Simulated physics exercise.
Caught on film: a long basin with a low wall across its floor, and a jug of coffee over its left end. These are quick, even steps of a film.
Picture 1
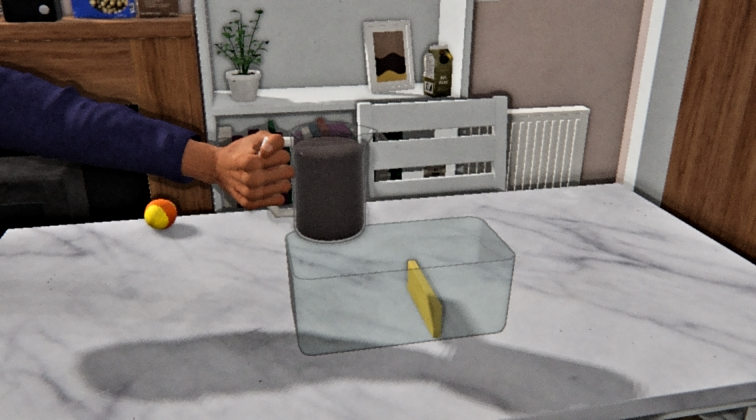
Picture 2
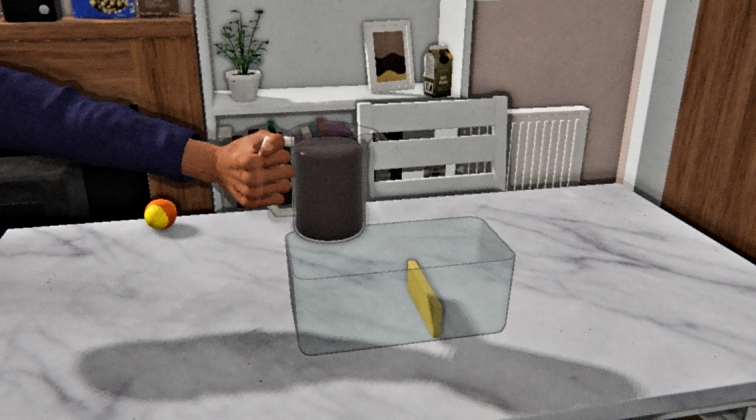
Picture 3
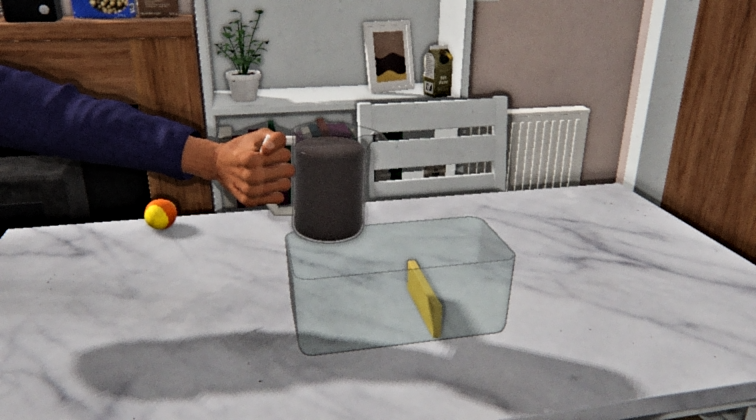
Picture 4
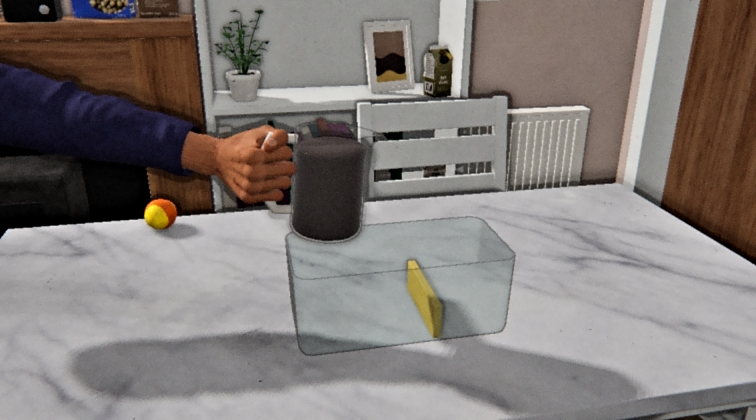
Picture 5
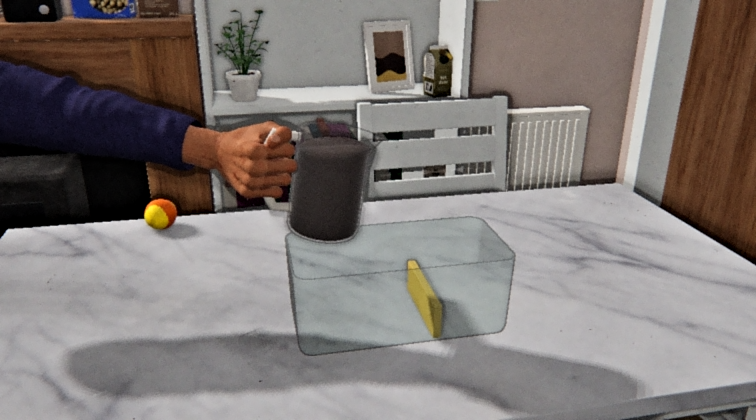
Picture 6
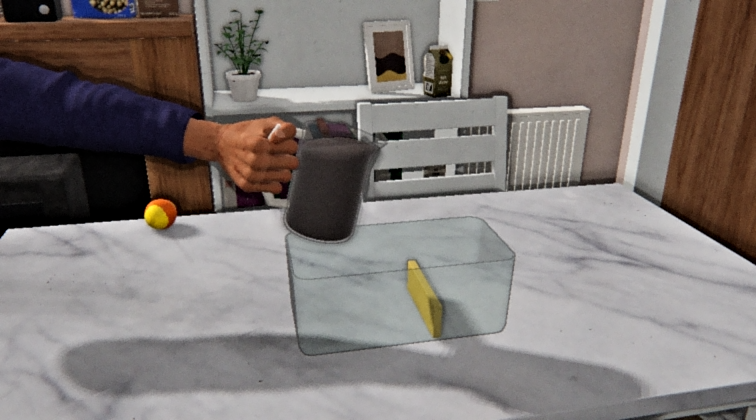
A hand gripping a jug of dark coffee holds it almost still above the left end of a clear basin with a low yellow wall across its floor. The jug then leans gradually to the right, its tilt growing clearer, while the basin and the nearby ball stay still.
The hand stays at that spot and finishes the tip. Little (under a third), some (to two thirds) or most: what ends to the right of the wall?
The share right of the wall is from a third to two thirds.
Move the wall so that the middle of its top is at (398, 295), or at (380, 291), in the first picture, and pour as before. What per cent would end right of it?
Near 95 % and 95 %.
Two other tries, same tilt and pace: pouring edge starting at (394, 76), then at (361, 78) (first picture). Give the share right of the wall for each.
In turn 85 and 50 in a hundred.
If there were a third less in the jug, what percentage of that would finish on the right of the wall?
Near 25 %.
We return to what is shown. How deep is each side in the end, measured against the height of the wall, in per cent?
Some 30 per cent left and 60 right.
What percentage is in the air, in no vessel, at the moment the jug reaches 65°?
Close to 10 per cent.
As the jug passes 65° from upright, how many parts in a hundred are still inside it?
Some 85 per cent.
A moment on, the jug is tipped part way and 86 per cent is still to pour, 0 is left of the wall and 4 right of it.
Next, the jug is tipped on its side and 41 per cent is still to pour, 10 is left of the wall and 36 right of it.
Then the jug is tipped right over and 7 per cent is still to pour, 37 is left of the wall and 53 right of it.
Later the jug is tipped right over and 0 per cent is still to pour, 45 is left of the wall and 53 right of it.
At rest 46 per cent lies left of the wall, 54 right of it and 1 outside.
